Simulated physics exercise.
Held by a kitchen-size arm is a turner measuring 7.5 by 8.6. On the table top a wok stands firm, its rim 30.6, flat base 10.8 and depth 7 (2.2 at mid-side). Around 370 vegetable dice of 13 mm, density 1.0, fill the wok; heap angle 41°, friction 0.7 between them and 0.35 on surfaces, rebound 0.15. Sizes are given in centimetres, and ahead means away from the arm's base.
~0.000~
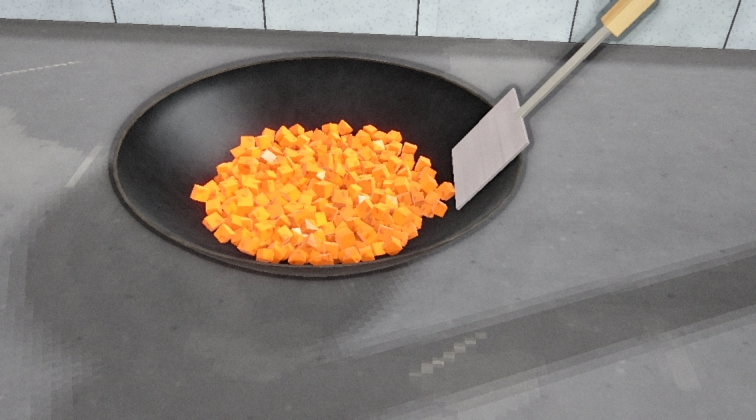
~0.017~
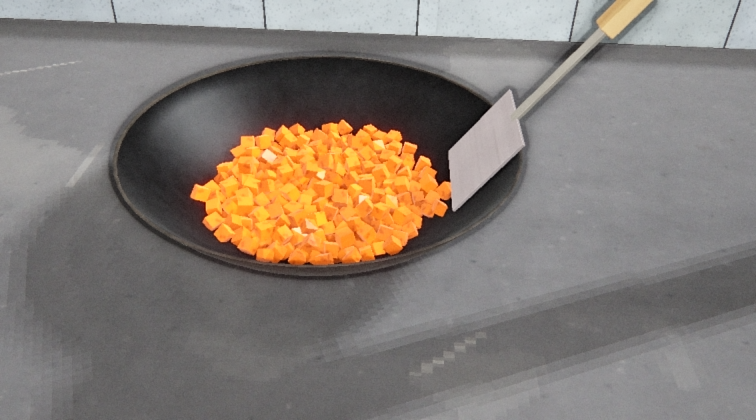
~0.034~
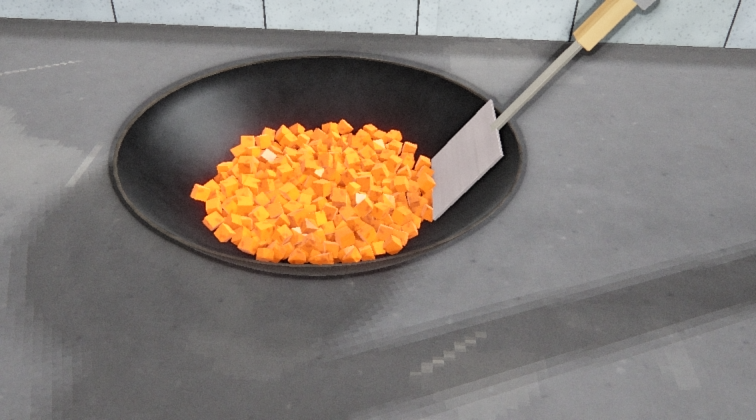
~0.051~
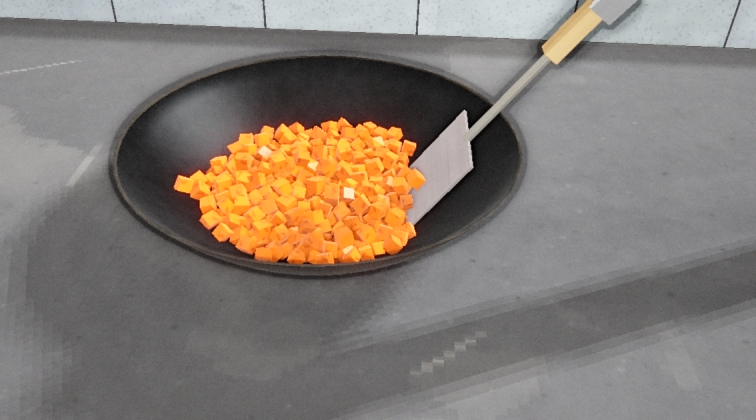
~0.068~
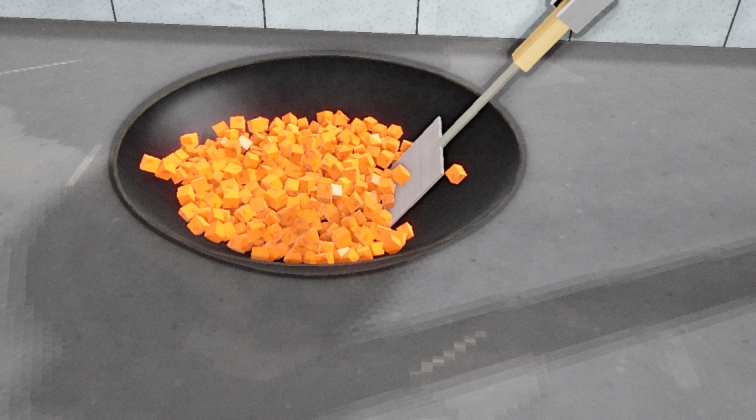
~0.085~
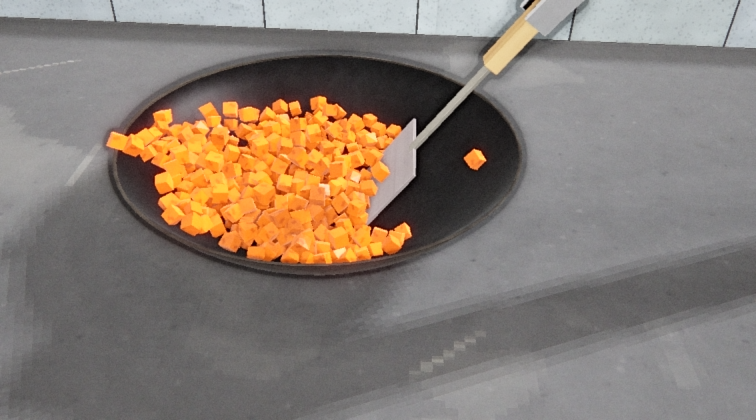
To begin with, a turner with a wooden grip rests at the right side of a black wok holding a heap of small orange cubes. It then slides left into the heap, pushing the cubes toward the wok's left rim, while one cube separates to the right behind the blade.
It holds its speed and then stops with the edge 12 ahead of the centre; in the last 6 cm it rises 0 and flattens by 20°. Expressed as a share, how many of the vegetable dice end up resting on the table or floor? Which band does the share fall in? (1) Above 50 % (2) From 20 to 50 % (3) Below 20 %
1.
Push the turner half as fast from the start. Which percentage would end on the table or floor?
I'd say close to 40 per cent.
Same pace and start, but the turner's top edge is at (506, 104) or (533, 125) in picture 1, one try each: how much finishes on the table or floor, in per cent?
First try roughly 60 percent, second try roughly 60 percent.
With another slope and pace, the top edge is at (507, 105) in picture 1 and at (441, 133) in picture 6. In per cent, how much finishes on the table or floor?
Some 50 per cent.
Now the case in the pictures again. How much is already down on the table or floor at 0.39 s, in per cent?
Close to 20 per cent of the load.
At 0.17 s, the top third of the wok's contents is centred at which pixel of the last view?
Near (170, 132).
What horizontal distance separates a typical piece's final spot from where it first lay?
It comes to some 27 cm.
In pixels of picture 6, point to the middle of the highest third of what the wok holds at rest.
(252, 217).
By 0.13 s, sloping 54°, highest piece 12 above the table; 356 in the wok, 12 on the blade or in flight.
By 0.17 s, sloping 50°, highest piece 15 above the table; 328 in the wok, 40 on the blade or in flight.
By 0.39 s, sloping 34°, highest piece 14 above the table; 143 in the wok, 75 on the table or floor, 150 on the blade or in flight.
By 1.44 s, sloping 34°, highest piece 8 above the table; 225 on the table or floor, 143 in the wok.
Final count, 225 on the table or floor, 143 in the wok. That is 61 % on the table or floor.
